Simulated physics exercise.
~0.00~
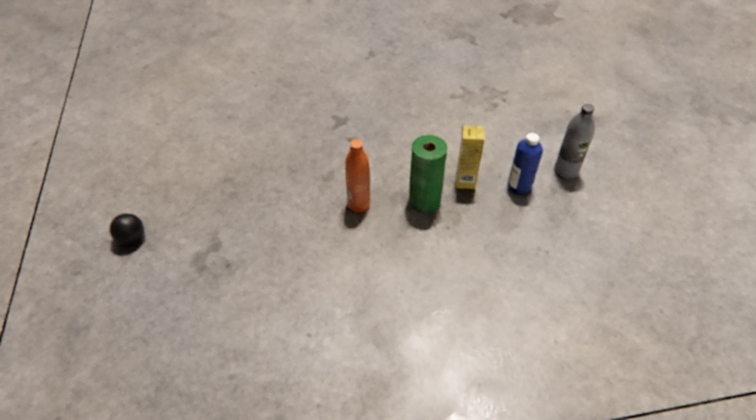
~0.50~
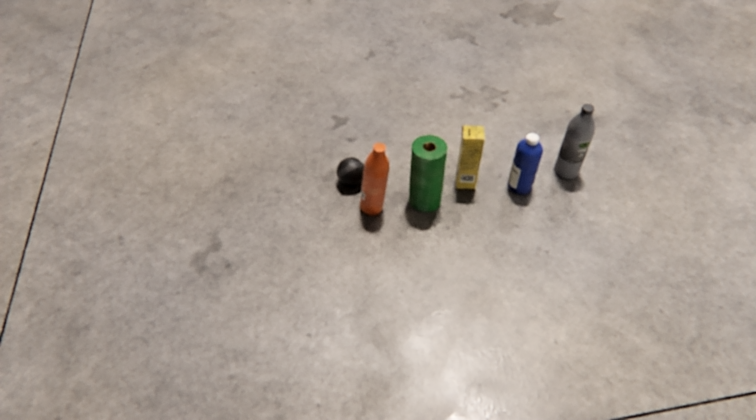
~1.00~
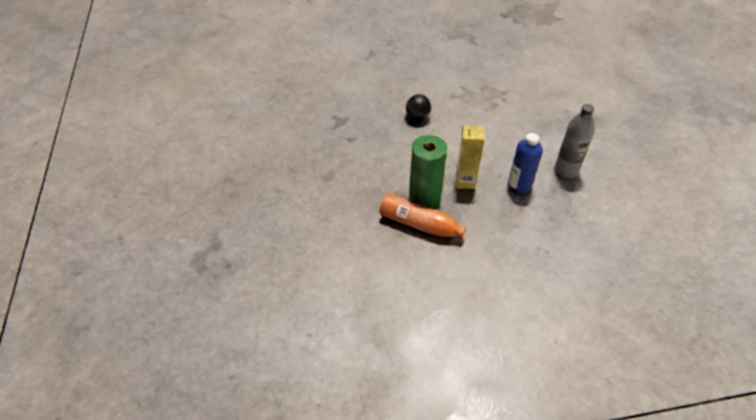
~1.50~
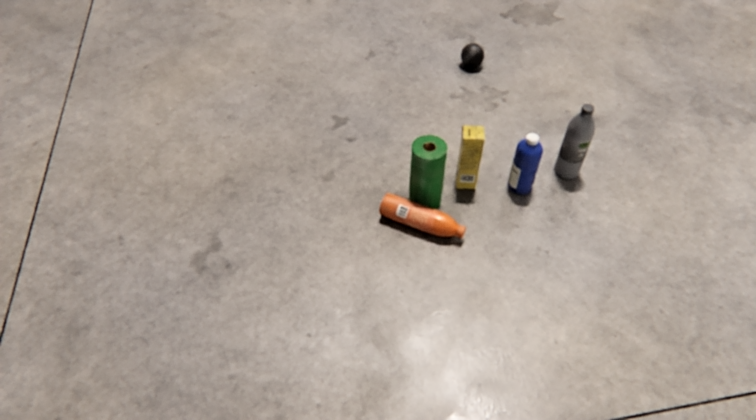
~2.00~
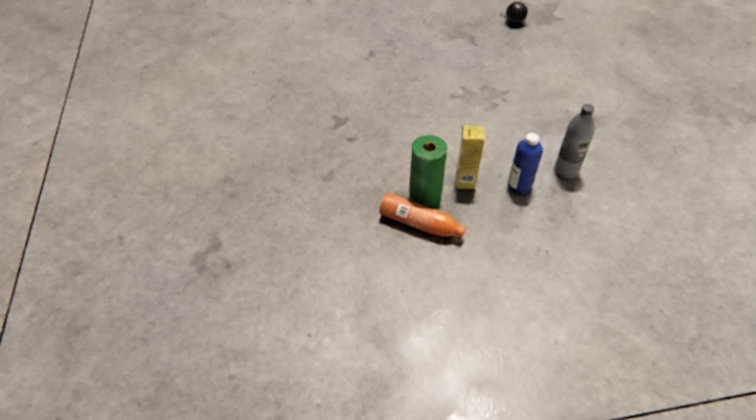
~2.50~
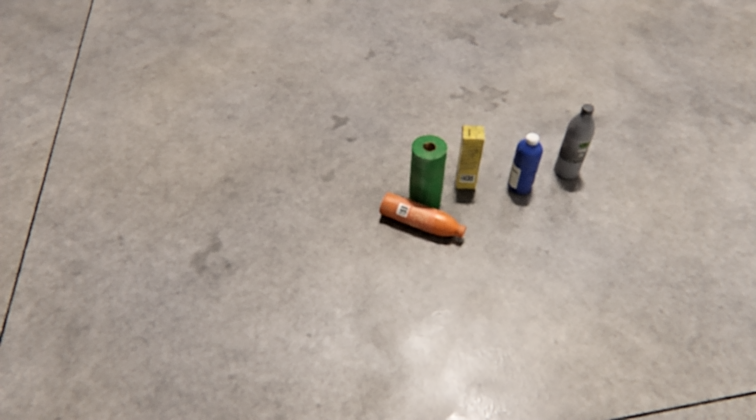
On a grey, stained concrete floor seen from above at an angle, a black ball lies at the left, while an orange bottle, a green roll, a yellow carton, a blue bottle with a white cap and a grey bottle stand in a loose row to the right. The ball rolls right and reaches the orange bottle, which shifts and tilts. The bottle falls onto its side in front of the green roll as the ball heads away up and to the right. The ball passes behind the others and leaves view at the top. The orange bottle stays lying down, and the other four items remain upright.
